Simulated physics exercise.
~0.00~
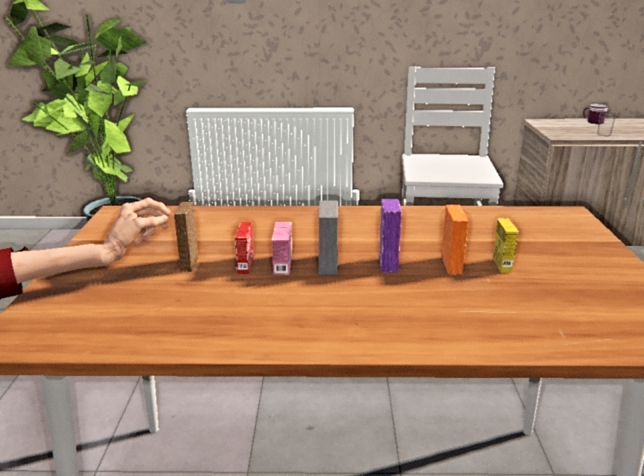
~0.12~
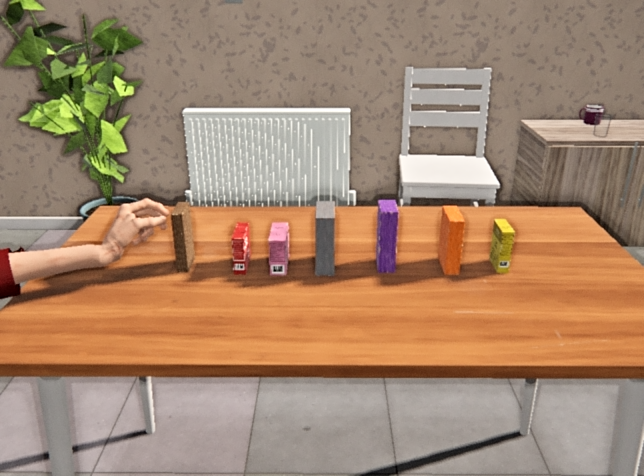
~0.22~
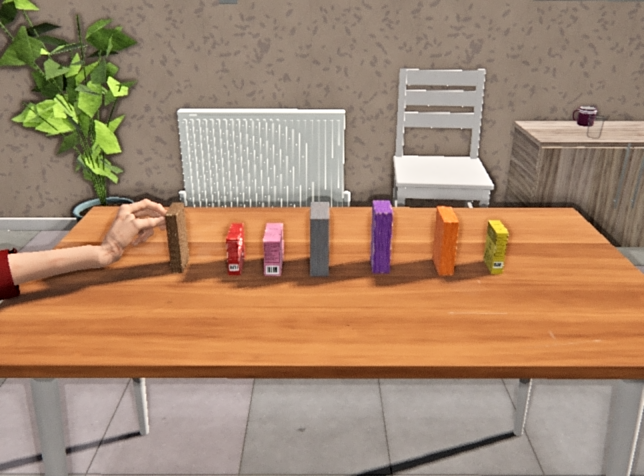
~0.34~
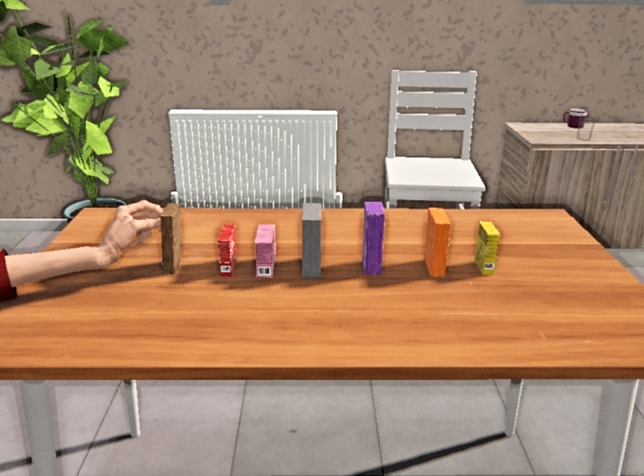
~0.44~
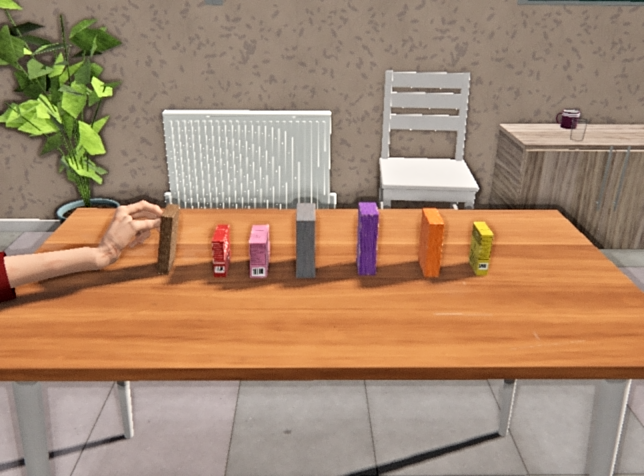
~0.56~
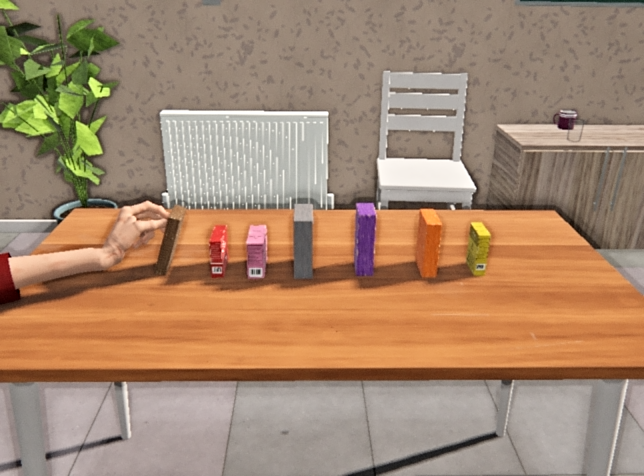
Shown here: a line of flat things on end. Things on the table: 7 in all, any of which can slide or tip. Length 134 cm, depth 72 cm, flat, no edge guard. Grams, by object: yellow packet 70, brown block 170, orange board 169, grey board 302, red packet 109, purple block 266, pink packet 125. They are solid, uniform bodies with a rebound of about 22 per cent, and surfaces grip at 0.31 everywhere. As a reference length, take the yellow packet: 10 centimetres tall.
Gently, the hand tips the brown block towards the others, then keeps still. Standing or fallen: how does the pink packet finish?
Fallen.
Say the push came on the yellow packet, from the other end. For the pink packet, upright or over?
In that case the pink packet does not fall.
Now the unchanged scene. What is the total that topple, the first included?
3.
By 0.86 s, brown block 70° over; red packet tilted 38°.
By 0.96 s, brown block 77° over; pink packet tilted 35° near (270, 250); red packet tilted 58°.
When it is over (1.6 s), lying over on the table, red packet and pink packet; the other 3 within 5 cm of the start. End places, in pixels of the last picture, pink packet near (276, 253).
